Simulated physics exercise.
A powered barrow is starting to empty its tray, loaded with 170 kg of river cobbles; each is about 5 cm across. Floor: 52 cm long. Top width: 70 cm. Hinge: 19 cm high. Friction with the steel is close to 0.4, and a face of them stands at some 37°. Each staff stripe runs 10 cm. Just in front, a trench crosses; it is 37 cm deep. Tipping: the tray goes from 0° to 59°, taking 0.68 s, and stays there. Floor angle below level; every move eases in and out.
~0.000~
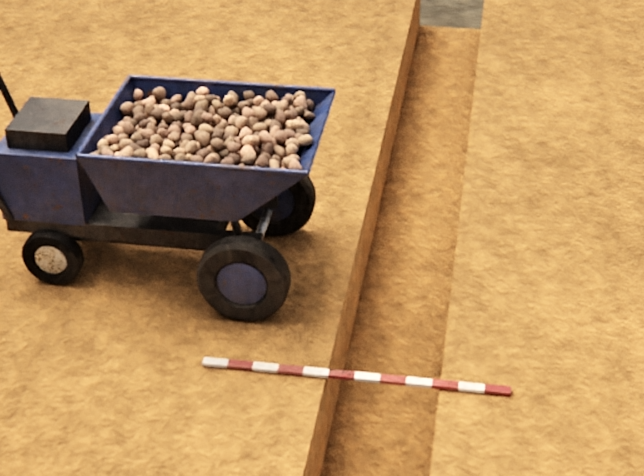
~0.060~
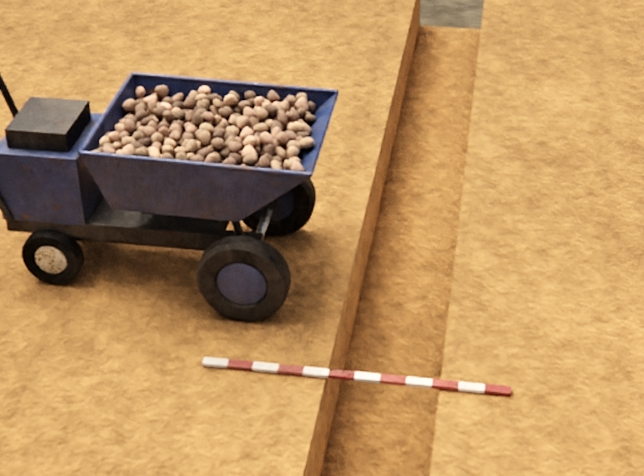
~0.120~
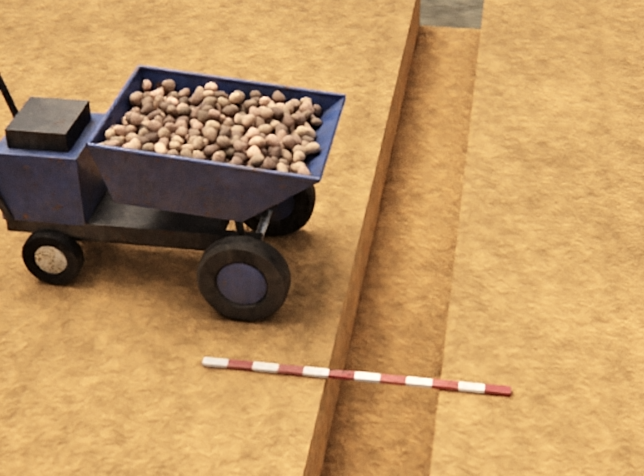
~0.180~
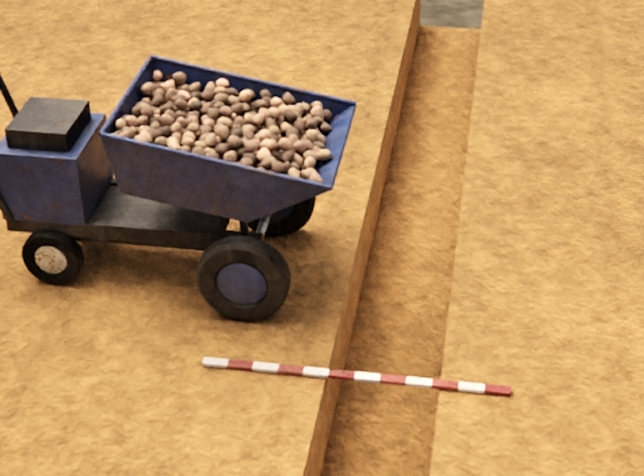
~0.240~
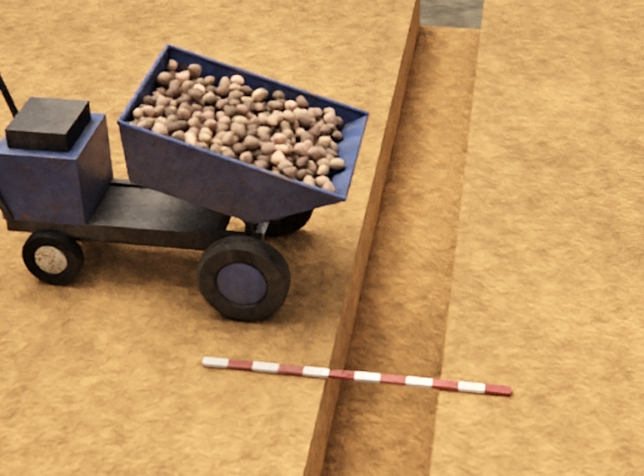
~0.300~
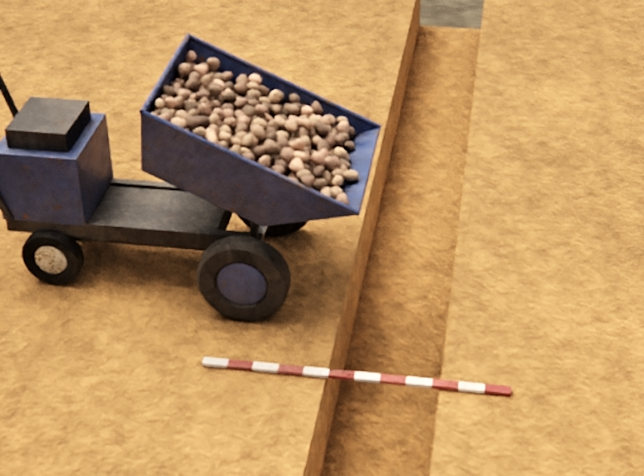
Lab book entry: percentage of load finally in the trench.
Approx. 59 percent.
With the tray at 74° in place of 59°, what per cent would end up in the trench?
In that case some 70 per cent.
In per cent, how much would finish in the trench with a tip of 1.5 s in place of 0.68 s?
Roughly 75 per cent.
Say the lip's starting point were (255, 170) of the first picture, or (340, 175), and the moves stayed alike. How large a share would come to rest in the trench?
Close to 95 percent in the first case, 35 percent in the second.
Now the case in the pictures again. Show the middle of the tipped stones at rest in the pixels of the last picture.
About (440, 331).
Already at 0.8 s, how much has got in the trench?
Some 15 per cent.
After 0.5 s the floor is at 50°; 100 % in the tray; the foremost stones are at (386, 221).
After 0.8 s the floor is at 59°; 82 % in the tray, 16 % in the trench, 2 % past the trench; the foremost stones are at (464, 287).
After 1.1 s the floor is at 59°; 35 % in the tray, 27 % in the trench, 38 % past the trench; the foremost stones are at (610, 307).
After 3.1 s the floor is at 59°; 0 % in the tray, 59 % in the trench, 41 % past the trench; the foremost stones are past the picture's edge.
